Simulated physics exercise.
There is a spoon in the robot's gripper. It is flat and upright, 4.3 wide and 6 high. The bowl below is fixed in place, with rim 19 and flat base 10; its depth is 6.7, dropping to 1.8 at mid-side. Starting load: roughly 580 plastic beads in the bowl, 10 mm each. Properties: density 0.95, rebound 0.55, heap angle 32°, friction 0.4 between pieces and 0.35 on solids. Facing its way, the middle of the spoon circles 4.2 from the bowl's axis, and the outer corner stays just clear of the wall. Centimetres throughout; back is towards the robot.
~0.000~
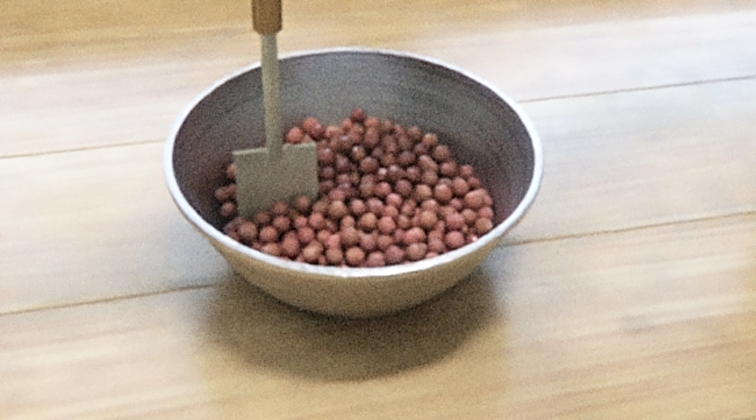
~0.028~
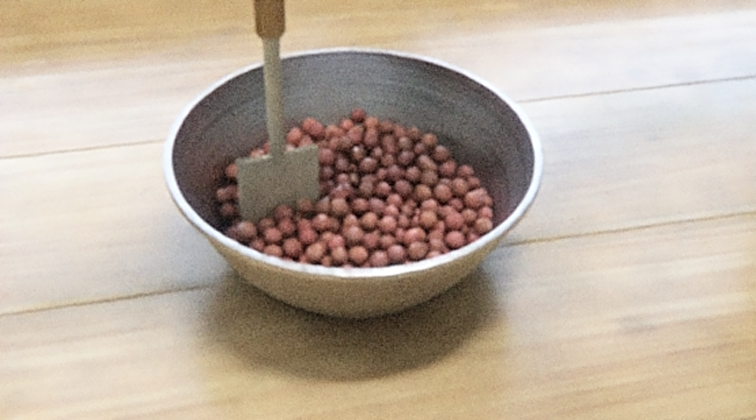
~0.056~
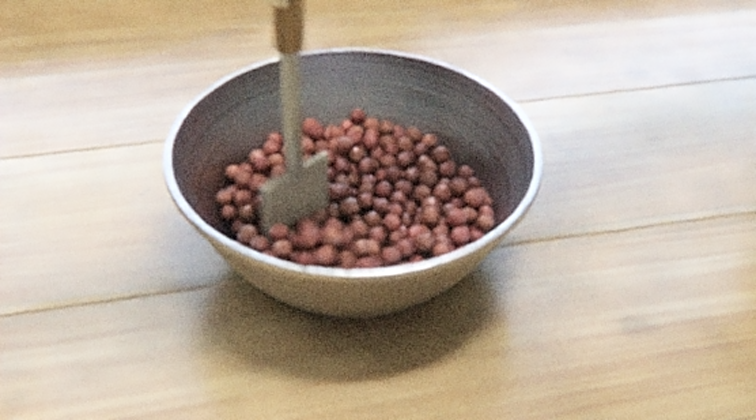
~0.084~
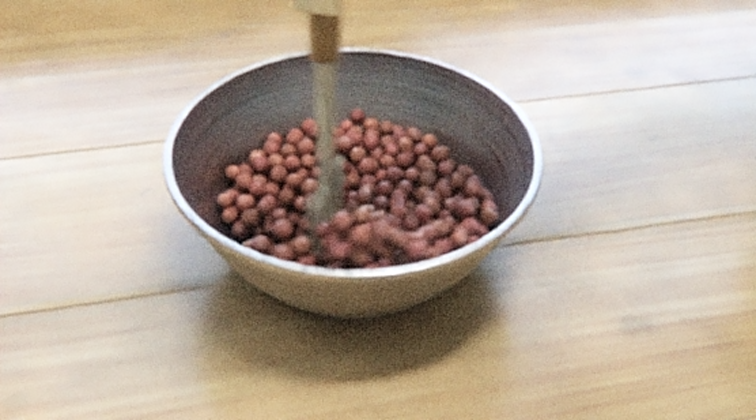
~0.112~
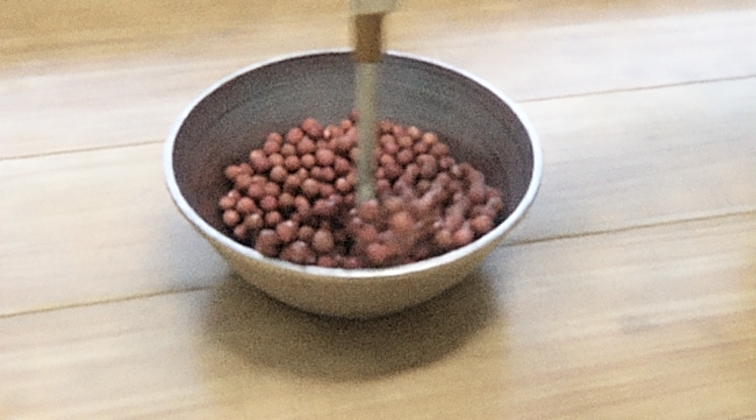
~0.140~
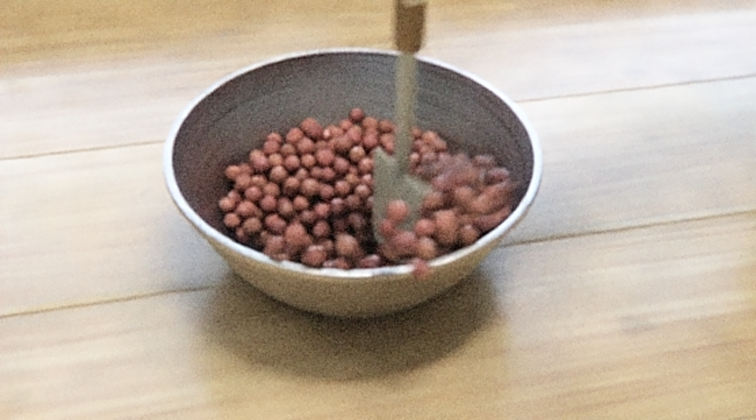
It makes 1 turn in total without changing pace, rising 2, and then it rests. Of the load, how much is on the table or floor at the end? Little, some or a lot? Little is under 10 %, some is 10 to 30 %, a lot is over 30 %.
Some.
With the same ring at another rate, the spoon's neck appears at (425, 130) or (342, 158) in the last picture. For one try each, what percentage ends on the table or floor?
About 30 per cent, then about 5 per cent.
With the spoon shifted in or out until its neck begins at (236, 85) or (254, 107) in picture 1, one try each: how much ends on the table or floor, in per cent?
Roughly 0 and 15 per cent.
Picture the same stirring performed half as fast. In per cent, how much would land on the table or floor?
Then roughly 0 %.
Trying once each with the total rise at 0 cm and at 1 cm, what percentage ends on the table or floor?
About 30 and 25 per cent.
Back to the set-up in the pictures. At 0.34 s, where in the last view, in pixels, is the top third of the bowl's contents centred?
Near (288, 132).
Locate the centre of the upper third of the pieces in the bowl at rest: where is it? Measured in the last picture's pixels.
Centre, approx.: (312, 213).
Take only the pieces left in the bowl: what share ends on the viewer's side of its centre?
Near 50 per cent of what stays in the bowl.
By 0.24 s, 204° round, highest piece 10 above the table; 540 in the bowl, 40 in flight or on the tool.
By 0.34 s, 295° round, highest piece 10 above the table; 501 in the bowl, 35 on the table or floor, 44 in flight or on the tool.
By 0.58 s, 0° round, highest piece 6 above the table; 476 in the bowl, 104 on the table or floor.
By 1.28 s, 0° round, highest piece 6 above the table; 476 in the bowl, 104 on the table or floor.
Final count, 476 in the bowl, 104 on the table or floor. That is 18 % on the table or floor.
